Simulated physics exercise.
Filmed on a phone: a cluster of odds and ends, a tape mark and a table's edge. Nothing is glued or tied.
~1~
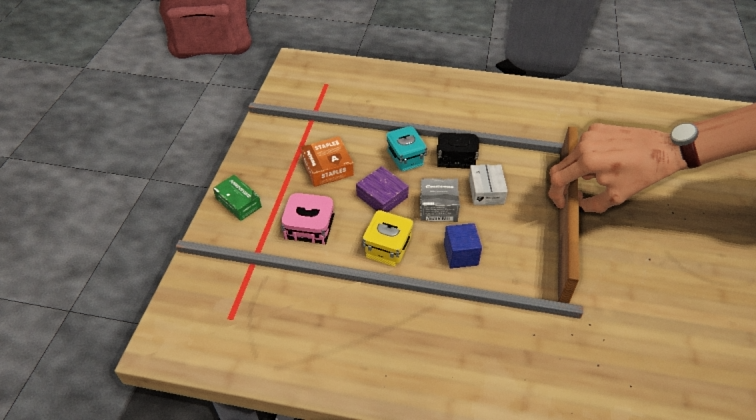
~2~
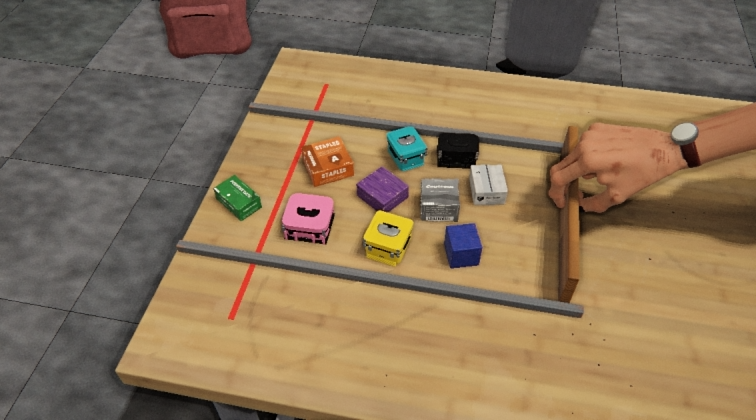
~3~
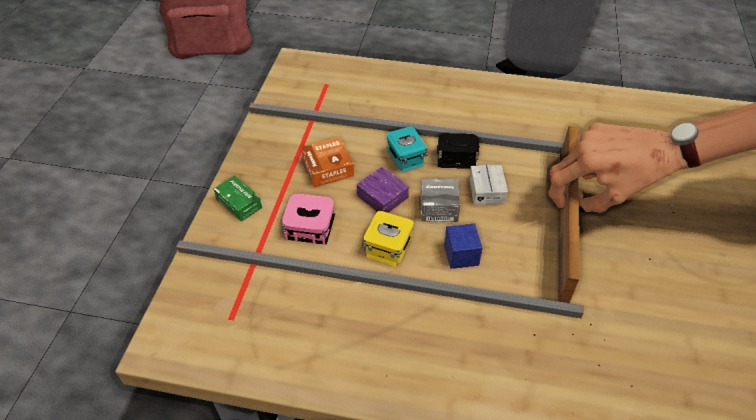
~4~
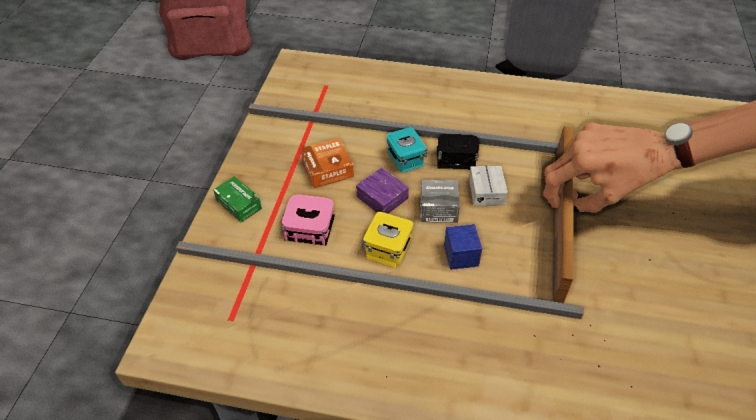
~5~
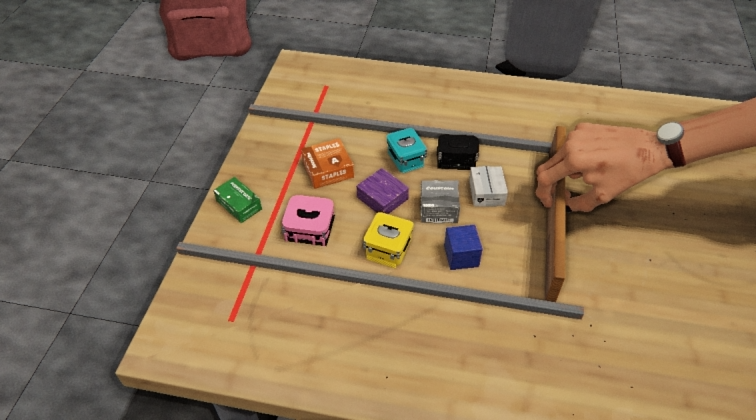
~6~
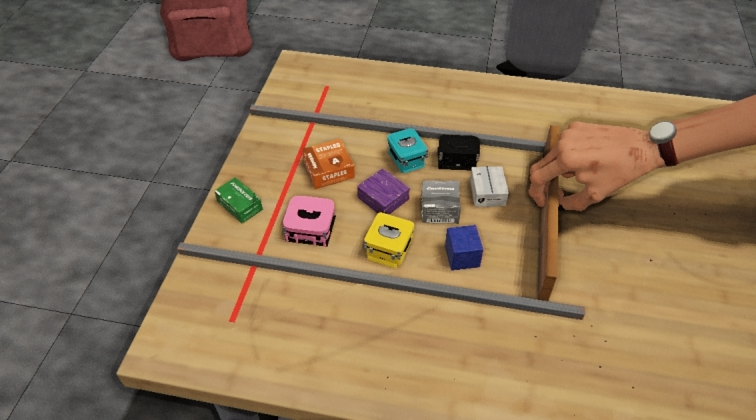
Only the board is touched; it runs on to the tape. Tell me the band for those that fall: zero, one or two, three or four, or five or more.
Here the number that fall off is three or four.
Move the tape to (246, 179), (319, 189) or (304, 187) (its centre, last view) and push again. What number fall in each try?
Down on the floor: 6, 1 and 1.
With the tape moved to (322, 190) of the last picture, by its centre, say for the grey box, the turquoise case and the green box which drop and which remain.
The grey box holds on, the turquoise case survives, the green box falls.
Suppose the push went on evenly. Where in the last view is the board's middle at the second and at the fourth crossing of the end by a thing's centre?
Near (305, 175) and (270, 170).
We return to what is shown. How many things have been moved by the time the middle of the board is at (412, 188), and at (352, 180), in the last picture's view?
By then 8, and 10.
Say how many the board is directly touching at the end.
The number is 4.
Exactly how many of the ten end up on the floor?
Fallen: 3.
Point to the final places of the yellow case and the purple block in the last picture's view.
Near (222, 217) and (242, 164).
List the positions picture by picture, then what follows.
The first picture shows green box (237, 197); orange box (327, 161); pink case (309, 219); board (568, 209); tape (286, 182).
The second picture shows orange box (327, 161); white box (488, 185).
The third picture shows pink case (309, 219); blue block (463, 246).
The fourth picture shows green box (237, 199); turquoise case (406, 150).
The fifth picture shows orange box (327, 163); black case (458, 152).
The sixth picture shows green box (238, 200); orange box (328, 163); pink case (310, 221); board (549, 207); tape (287, 185).
Early on, none off yet; green box at rest near (238, 200); orange box at rest near (328, 163); pink case at rest near (310, 221).
A while later, none off yet; green box at rest near (238, 200); orange box travelled a little near (307, 156); pink case travelled a little near (293, 218).
Further along, none off yet; green box leaning well over near (188, 197); orange box travelled well along near (247, 145); pink case travelled well along near (225, 208).
Finally, the number that fall off is three or four; lost, pink case, orange box and green box.
